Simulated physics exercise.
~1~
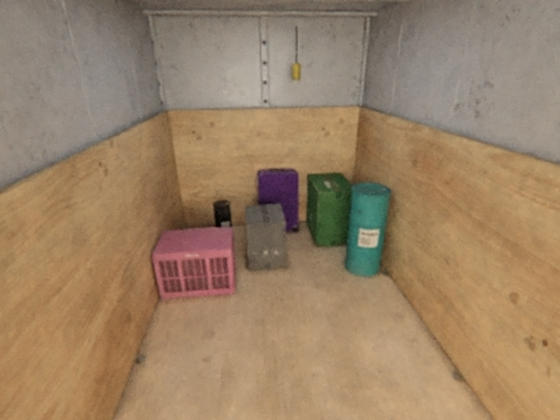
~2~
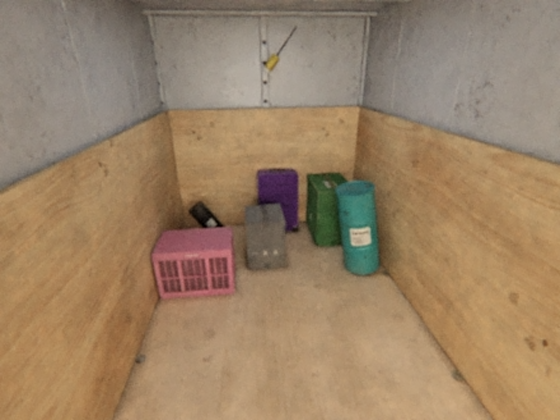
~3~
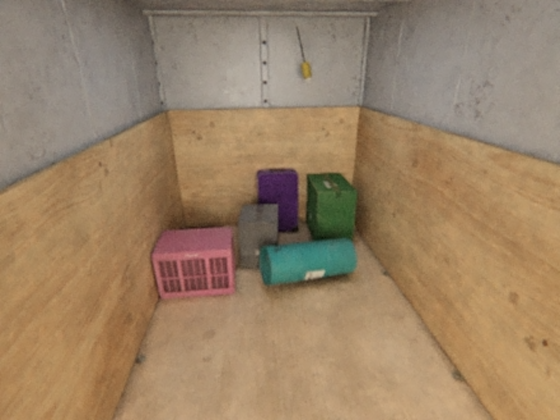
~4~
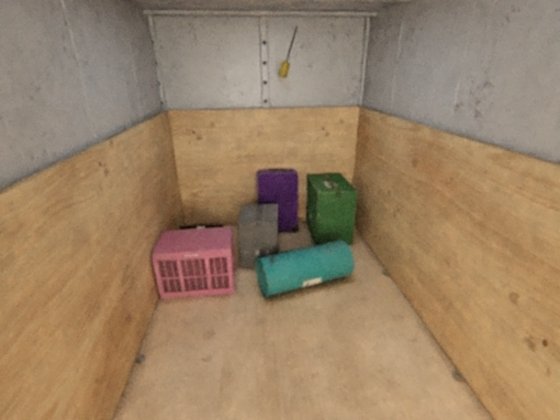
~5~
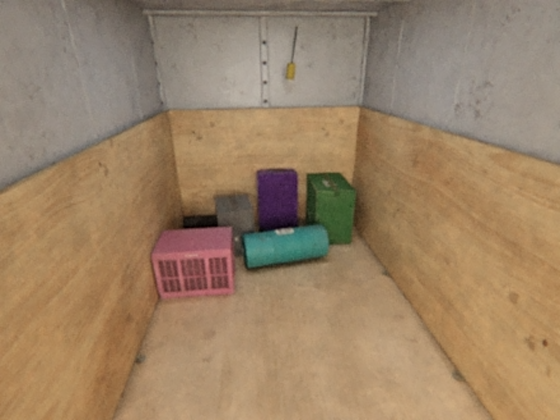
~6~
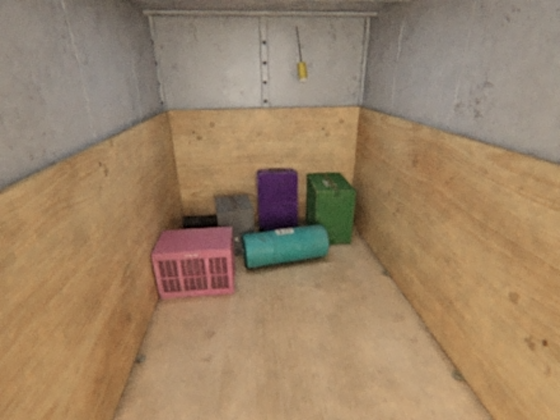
To begin with, a turquoise drum, a grey box and a small black canister stand upright in a wood-lined load bay with a purple case, a pink chest and a green box, while a yellow lamp hangs from its cord. The drum and the canister lean over to the left as the lamp swings. Both then topple onto their sides, the canister dropping mostly out of sight behind the pink chest. Next the drum rolls left and farther back, and the grey box slides back and left, still upright. Finally, everything on the floor lies still, the purple case, pink chest and green box having kept their places.
